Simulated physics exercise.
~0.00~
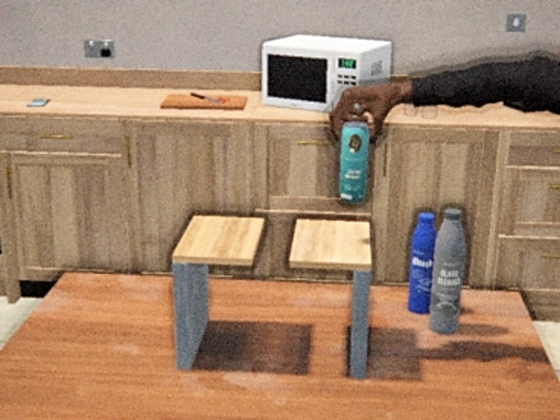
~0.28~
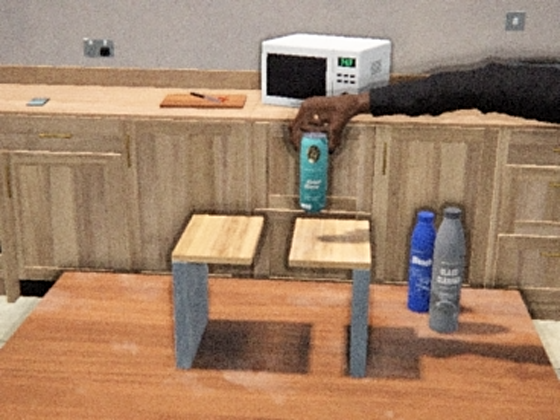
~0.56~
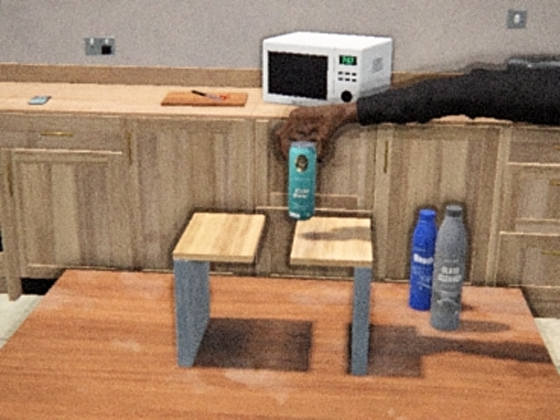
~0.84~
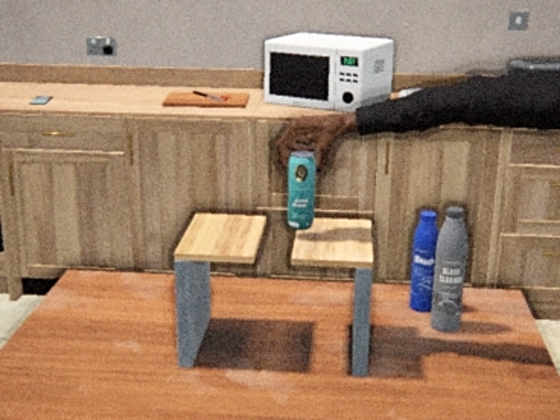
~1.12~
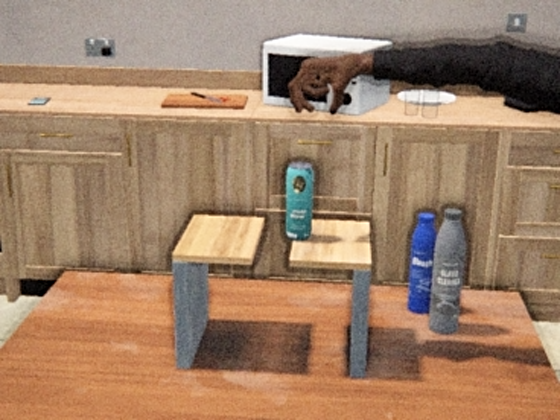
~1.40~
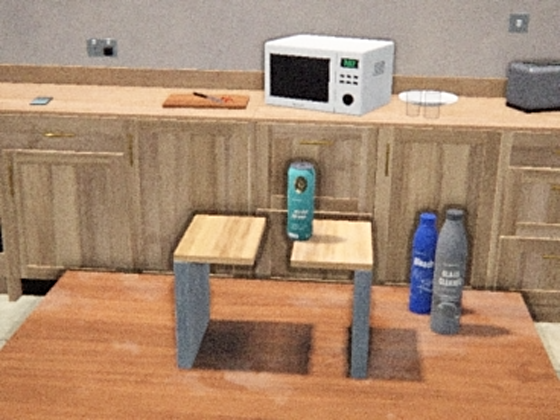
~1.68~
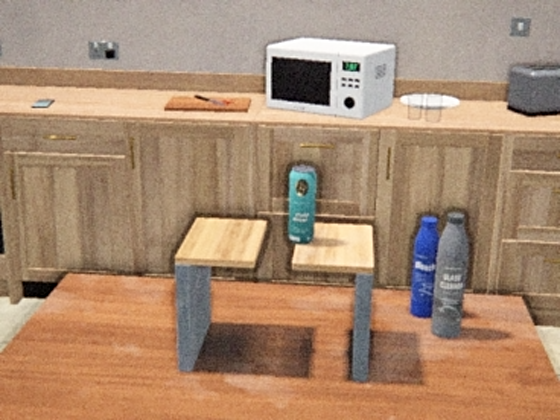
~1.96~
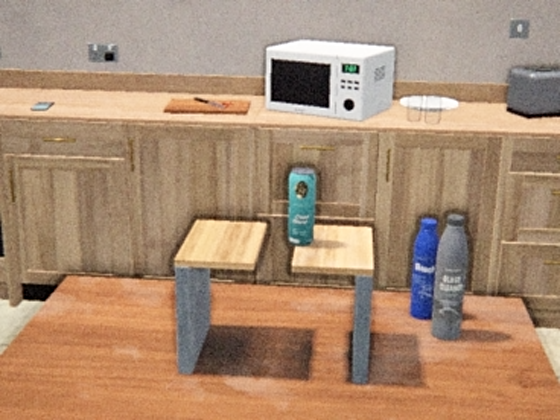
A turquoise can, held by a hand from the right, moved left and was lowered onto the inner edge of the right-hand wooden-topped support; the hand let go and withdrew, and the can stayed upright there, beside the gap, with two bottles standing nearby.
